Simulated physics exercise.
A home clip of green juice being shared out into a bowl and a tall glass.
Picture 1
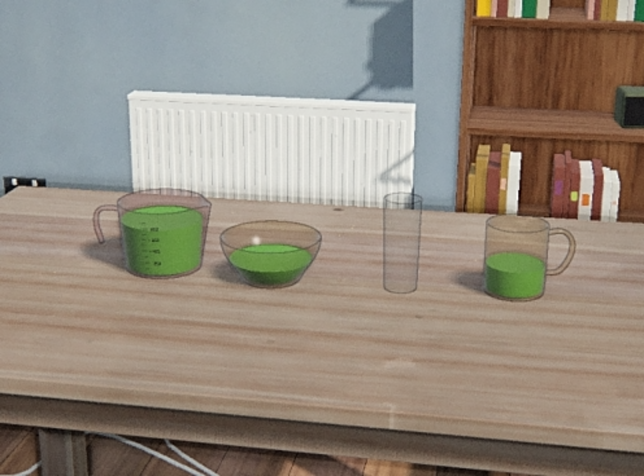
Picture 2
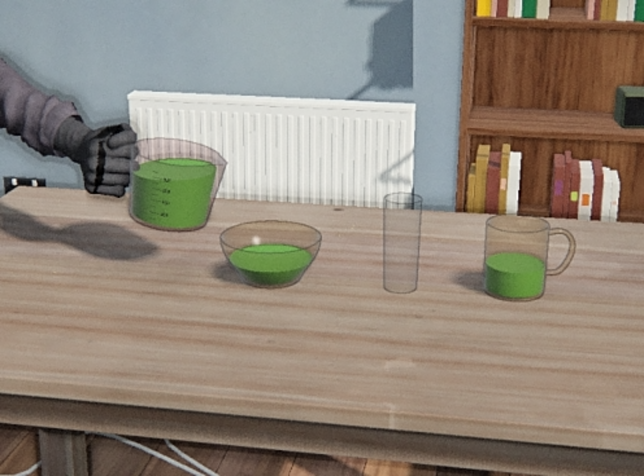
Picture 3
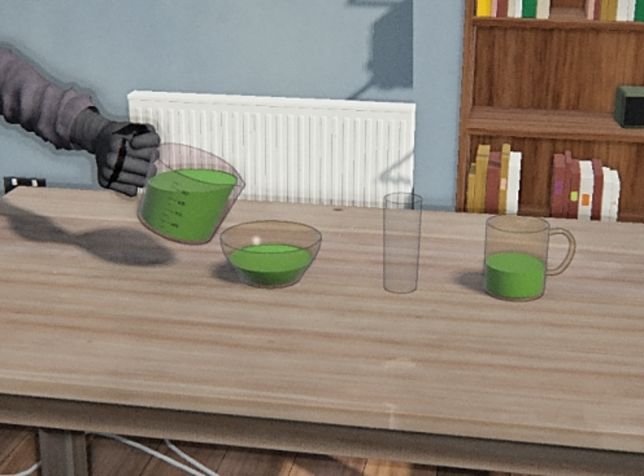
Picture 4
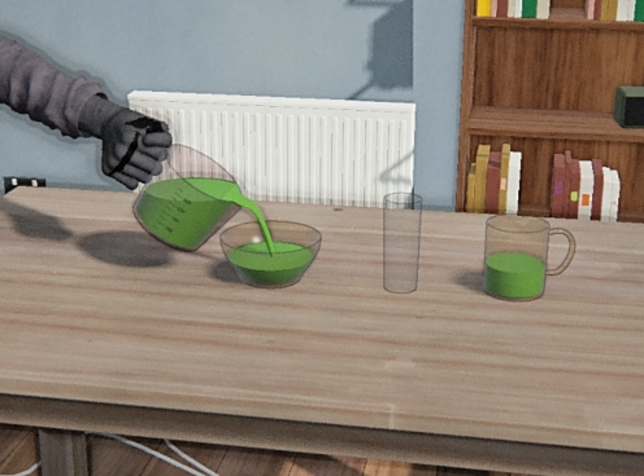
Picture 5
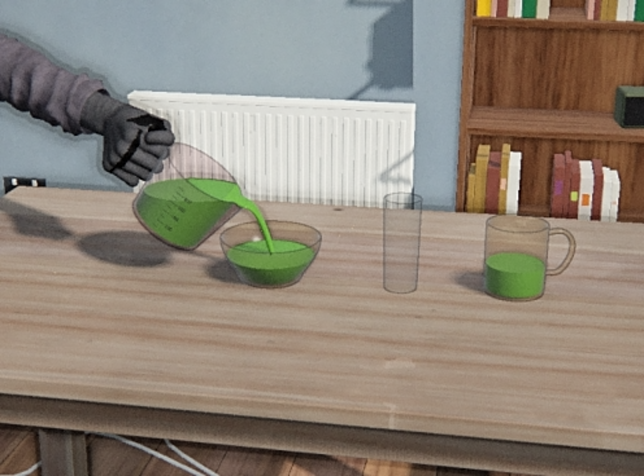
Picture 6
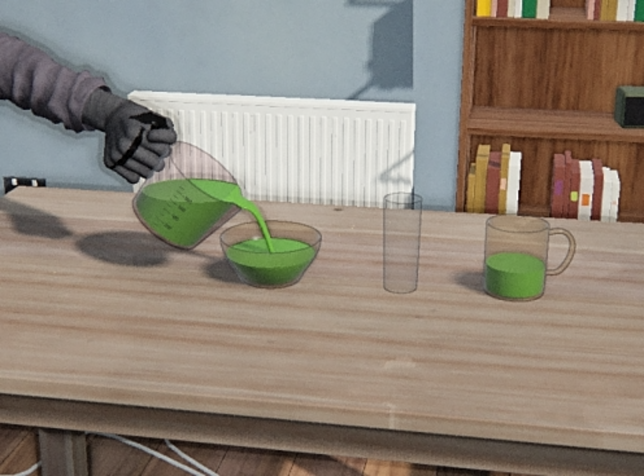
At the start, a measuring jug, a bowl and a mug holding green juice stand on a wooden table with an empty tall glass. A gloved hand lifts the jug from the left and tilts it to the right, then pours a green stream into the bowl, whose level rises slightly.
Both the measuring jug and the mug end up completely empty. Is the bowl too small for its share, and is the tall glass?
Answers - the bowl: Yes, too small; the tall glass: No, big enough.
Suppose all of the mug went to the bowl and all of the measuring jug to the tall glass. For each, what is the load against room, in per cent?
About 50 % and 320 %.
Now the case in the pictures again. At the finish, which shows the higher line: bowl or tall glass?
It stands higher in the one on the right.
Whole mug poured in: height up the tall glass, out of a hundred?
Level: Some 85 %.
Shortly, the bowl is nearly full.
Then, the bowl is full to the brim, some went over its rim.
At the finish, the bowl is full to the brim, some went over its rim; the tall glass is nearly full.
